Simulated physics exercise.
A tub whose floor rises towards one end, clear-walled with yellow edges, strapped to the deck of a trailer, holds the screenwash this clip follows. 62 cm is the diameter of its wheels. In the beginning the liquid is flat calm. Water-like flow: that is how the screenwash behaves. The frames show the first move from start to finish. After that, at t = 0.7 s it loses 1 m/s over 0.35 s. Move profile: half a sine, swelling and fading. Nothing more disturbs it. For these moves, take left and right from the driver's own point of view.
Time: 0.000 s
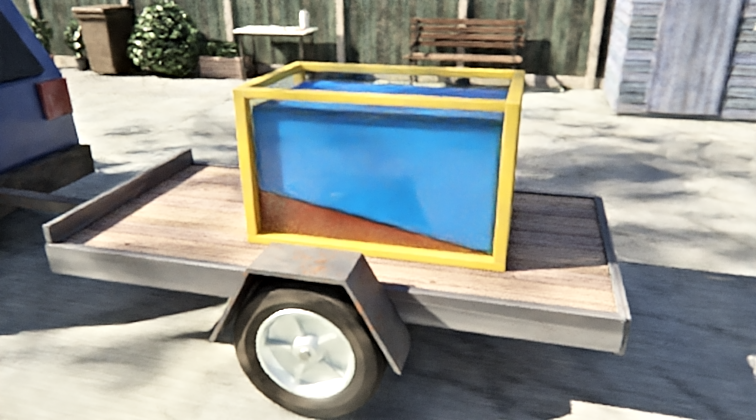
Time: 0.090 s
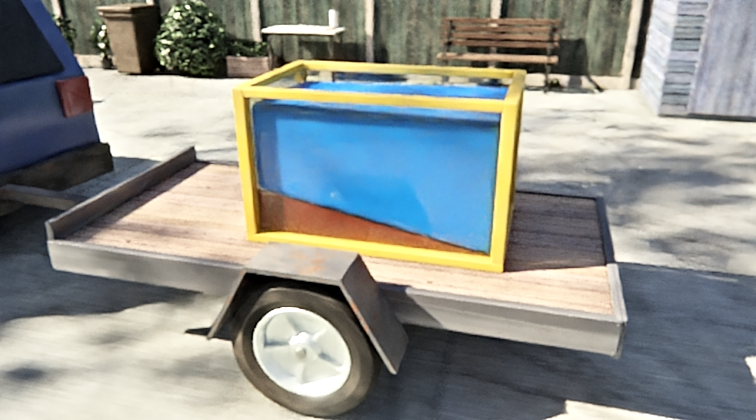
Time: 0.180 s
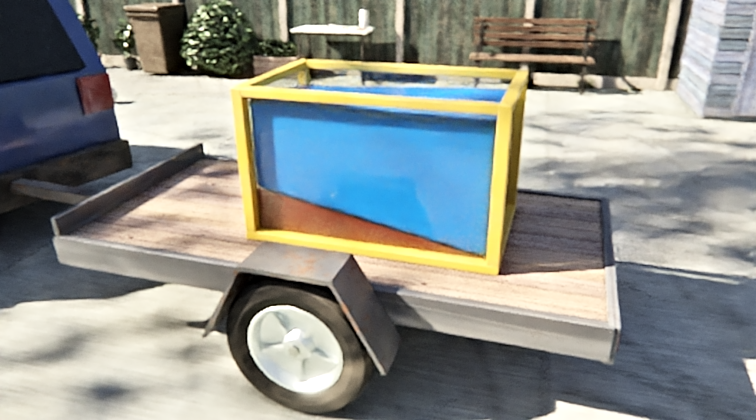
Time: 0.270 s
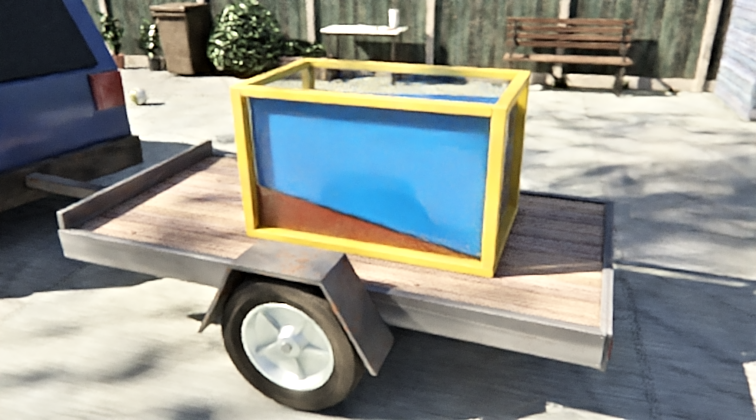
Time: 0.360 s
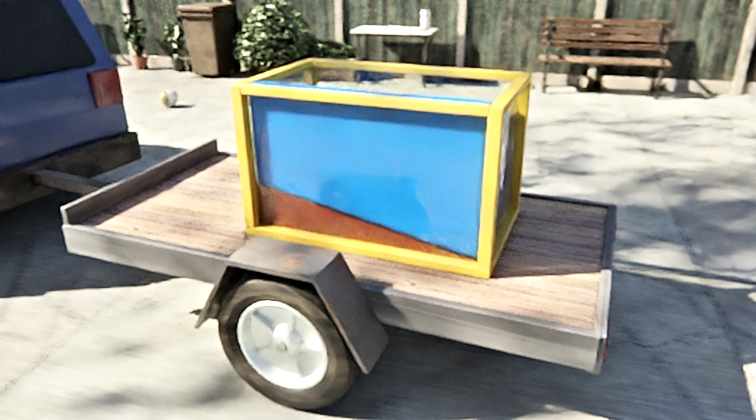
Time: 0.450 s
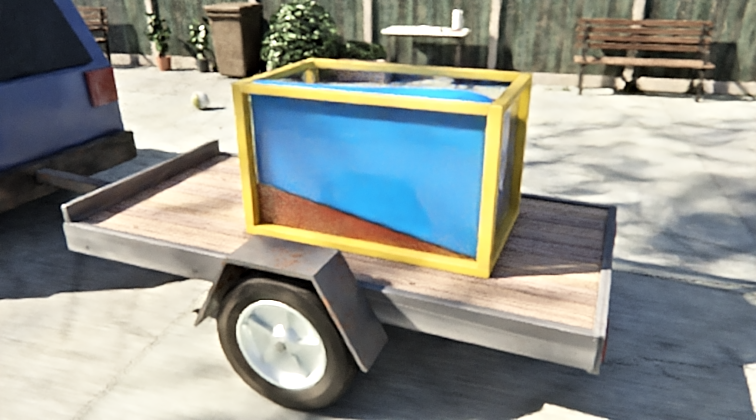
Blue liquid climbing the near wall of a yellow-edged clear tank as a trailer rolls left behind a blue vehicle.
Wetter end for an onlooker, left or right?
Left.
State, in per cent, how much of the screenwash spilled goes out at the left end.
60%.
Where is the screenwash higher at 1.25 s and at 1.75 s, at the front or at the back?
Heap position: Fore end, then aft end.
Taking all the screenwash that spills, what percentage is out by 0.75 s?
Around 0 percent of it.
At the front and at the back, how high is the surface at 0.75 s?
Level, front = 58 cm; level, back = 56 cm.
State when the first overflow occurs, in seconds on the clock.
That comes at some 1.1 s.
Then, 0.75 s in, it stands 57 cm high behind and 58 cm in front; all of it is still inside.
Then, 1.25 s in, it stands 43 cm high behind and 72 cm in front; 1 per cent has gone over the left end.
Then, 1.75 s in, it stands 68 cm high behind and 43 cm in front; 6 per cent has gone mostly over the left end, some over the near side.
Then, 4.03 s in, 10 per cent has gone over the left end, a little elsewhere; the left end has passed 5 per cent and the right end 1.
